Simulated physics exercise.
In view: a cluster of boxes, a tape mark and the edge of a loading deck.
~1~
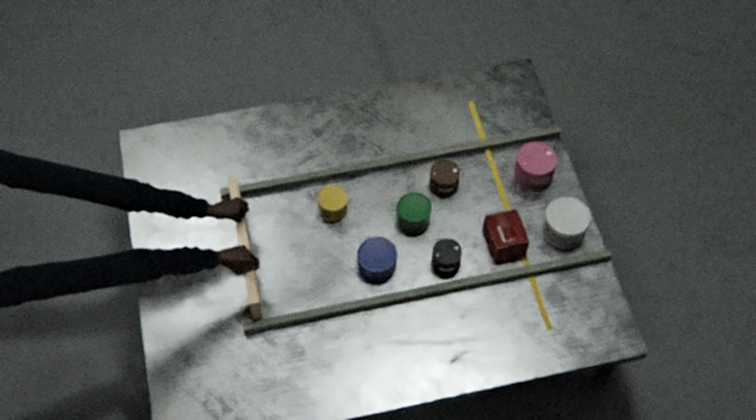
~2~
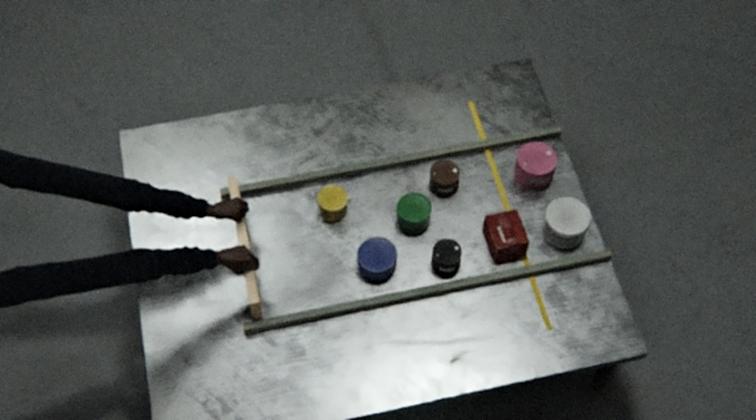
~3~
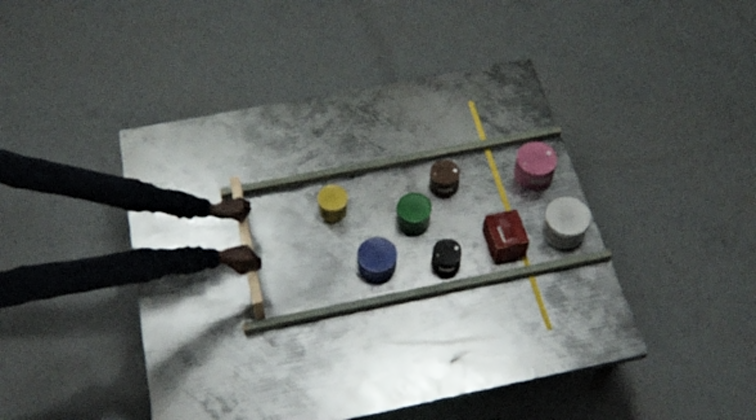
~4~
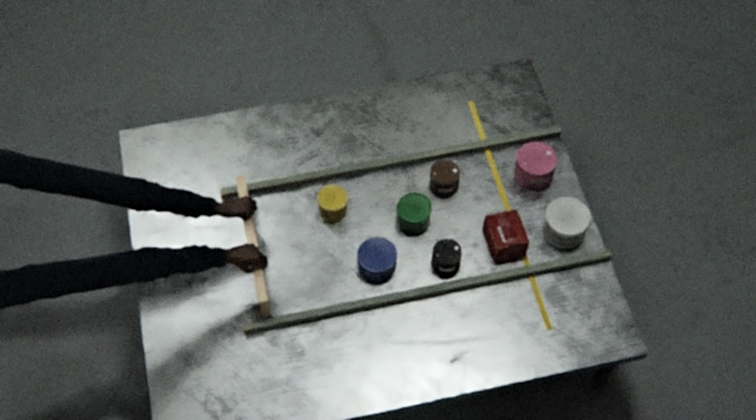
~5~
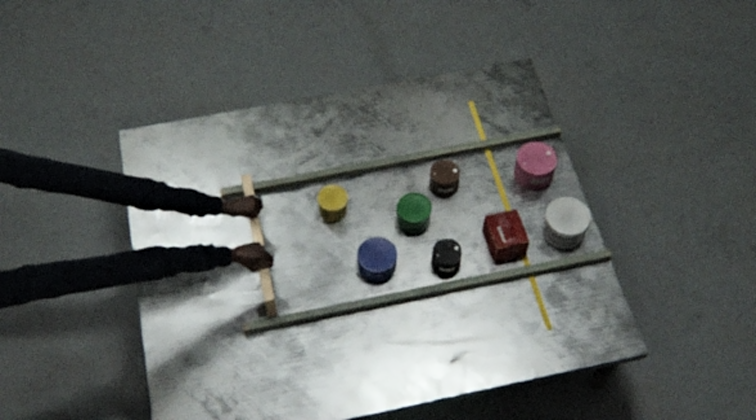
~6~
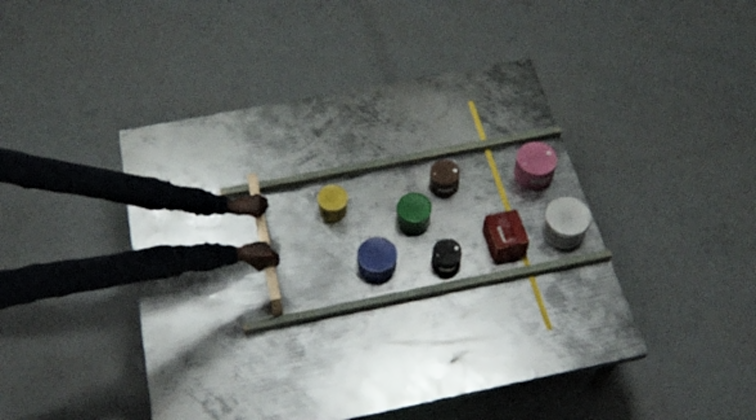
On a metal deck, two hands slide a wooden plank slightly right toward colored containers.
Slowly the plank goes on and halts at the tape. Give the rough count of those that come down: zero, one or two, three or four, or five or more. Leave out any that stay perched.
The number that fall off is one or two.
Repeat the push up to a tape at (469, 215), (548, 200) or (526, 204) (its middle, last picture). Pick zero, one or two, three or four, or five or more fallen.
One after another: No fall at all; three or four; just one or two.
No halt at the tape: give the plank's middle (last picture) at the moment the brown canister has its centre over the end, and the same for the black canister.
About (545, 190), and (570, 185) for the other.
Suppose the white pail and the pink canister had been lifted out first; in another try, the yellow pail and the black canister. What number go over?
It would be 0 and 1.
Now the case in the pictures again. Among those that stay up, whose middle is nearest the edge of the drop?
Foremost is the pink canister.
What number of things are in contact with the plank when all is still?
That makes 4.
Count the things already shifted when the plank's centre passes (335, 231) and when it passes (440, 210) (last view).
By then 1, and 6.
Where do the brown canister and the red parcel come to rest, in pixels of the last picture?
Near (531, 148) and (570, 221).
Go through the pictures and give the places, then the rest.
In the first picture, white pail (566, 223); pink canister (535, 166); red parcel (506, 236); plank (245, 248); tape (507, 208).
In the second picture, pink canister (535, 166); yellow pail (333, 204).
In the third picture, red parcel (506, 236); black canister (447, 257).
In the fourth picture, white pail (566, 224); blue pail (377, 259).
In the fifth picture, pink canister (535, 166); plank (259, 245).
In the sixth picture, white pail (566, 224); pink canister (535, 166); red parcel (506, 236); plank (265, 244); tape (507, 208).
A little later, none off yet; white pail at rest near (566, 224); pink canister at rest near (535, 166); red parcel at rest near (506, 236).
When it is over, the number that fall off is one or two; down, white pail.
